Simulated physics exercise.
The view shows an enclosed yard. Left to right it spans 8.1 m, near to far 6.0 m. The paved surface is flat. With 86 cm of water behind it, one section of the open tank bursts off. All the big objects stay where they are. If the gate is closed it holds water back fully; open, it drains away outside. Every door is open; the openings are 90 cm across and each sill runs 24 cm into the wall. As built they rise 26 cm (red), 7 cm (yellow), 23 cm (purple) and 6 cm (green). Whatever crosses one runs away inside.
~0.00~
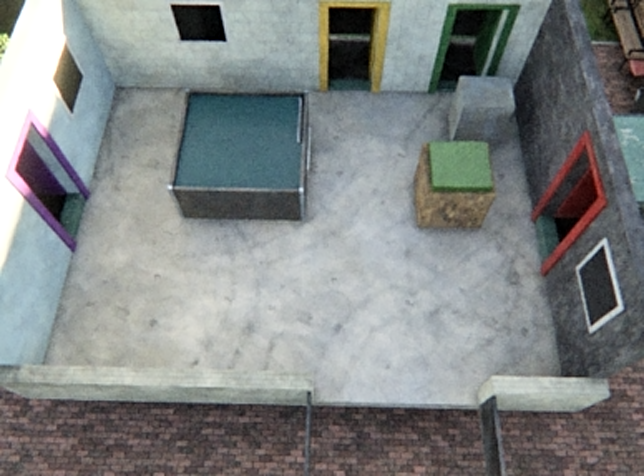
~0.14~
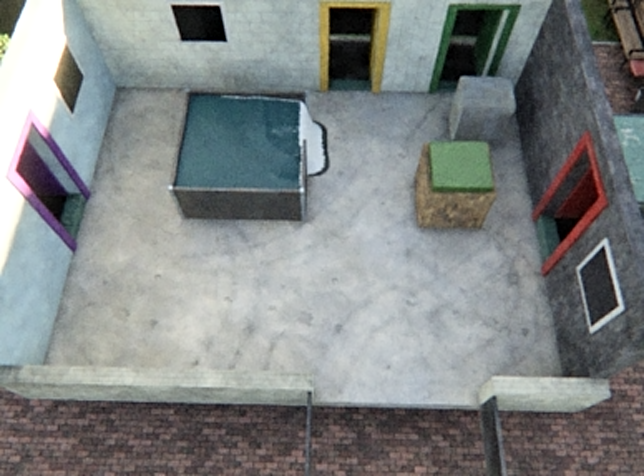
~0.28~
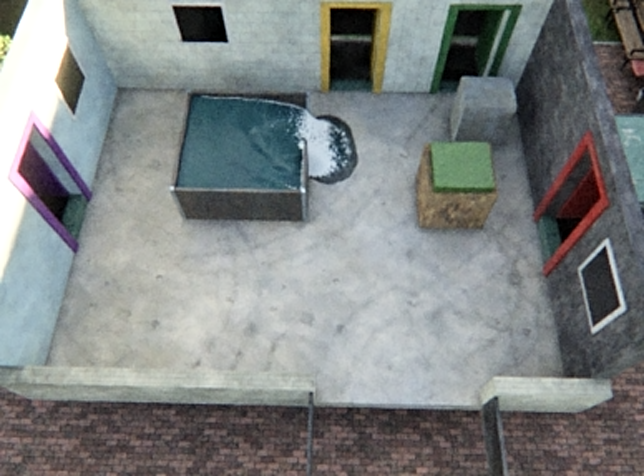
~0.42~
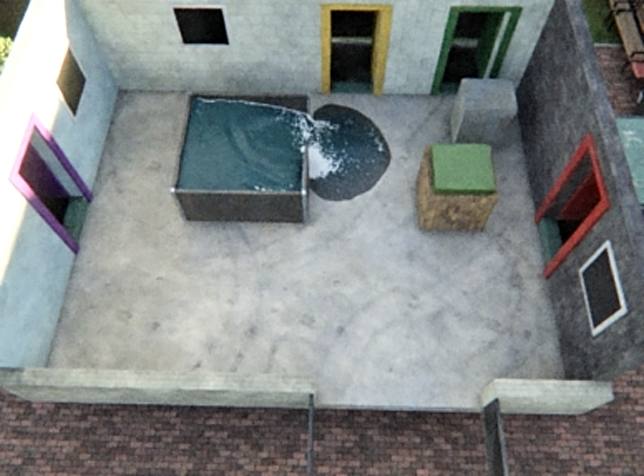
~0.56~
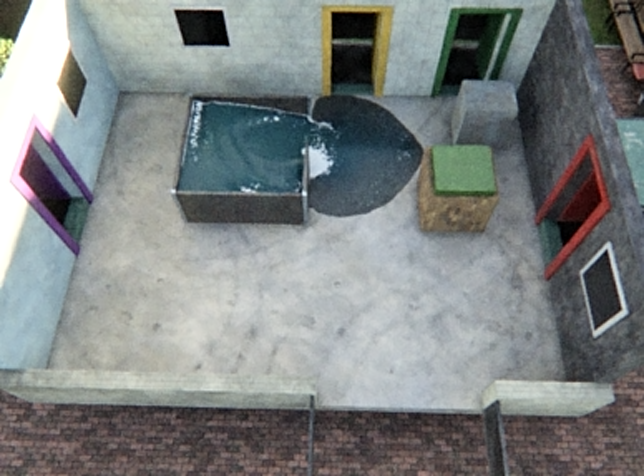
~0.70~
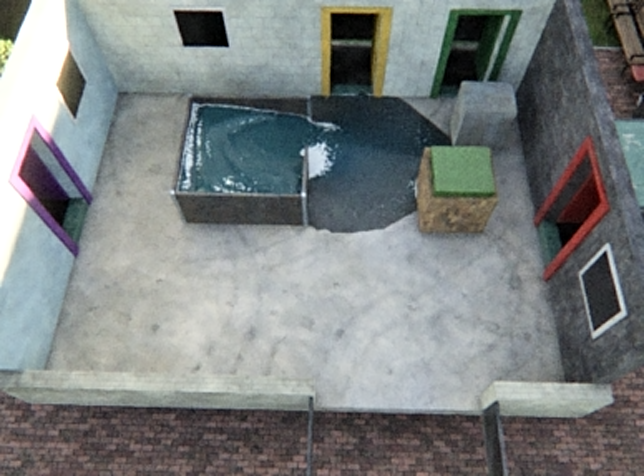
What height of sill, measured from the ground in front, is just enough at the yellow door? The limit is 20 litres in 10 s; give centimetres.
It would have to be roughly 18 cm high.
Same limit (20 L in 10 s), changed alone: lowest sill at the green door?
About 30 cm at green.
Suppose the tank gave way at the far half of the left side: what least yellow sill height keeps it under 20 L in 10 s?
Some 6.0 cm.
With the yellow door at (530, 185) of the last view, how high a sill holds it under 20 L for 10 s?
About 33 cm.
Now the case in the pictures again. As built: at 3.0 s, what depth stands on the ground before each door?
Depths in cm: Red 10, yellow 10, purple 0, green 25.
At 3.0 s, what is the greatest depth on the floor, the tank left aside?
Up to some 40 cm.
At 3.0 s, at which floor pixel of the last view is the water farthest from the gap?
At about (558, 396).
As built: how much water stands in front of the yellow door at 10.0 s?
Some 9.0 cm.
After 1.4 s water covers 20 % of the floor, deepest (44 cm) near (318, 146); 12 cm at the yellow door, 24 litres in over its 7 cm sill.
After 3.0 s water covers 45 % of the floor, deepest (40 cm) near (506, 100); 10 cm at the yellow door, 100 litres in over its 7 cm sill.
After 10.0 s water covers 80 % of the floor, deepest (12 cm) near (558, 396); 9 cm at the yellow door, 197 litres in over its 7 cm sill.
At the yellow door as built, the water arrived by 0.7 s and peaked near 14 cm at 6.0 s.
With a sill of 15 cm, 38 litres would have come in within the 10 s; with 20.5 cm, 11 litres. So under 20 litres takes about 18 cm.
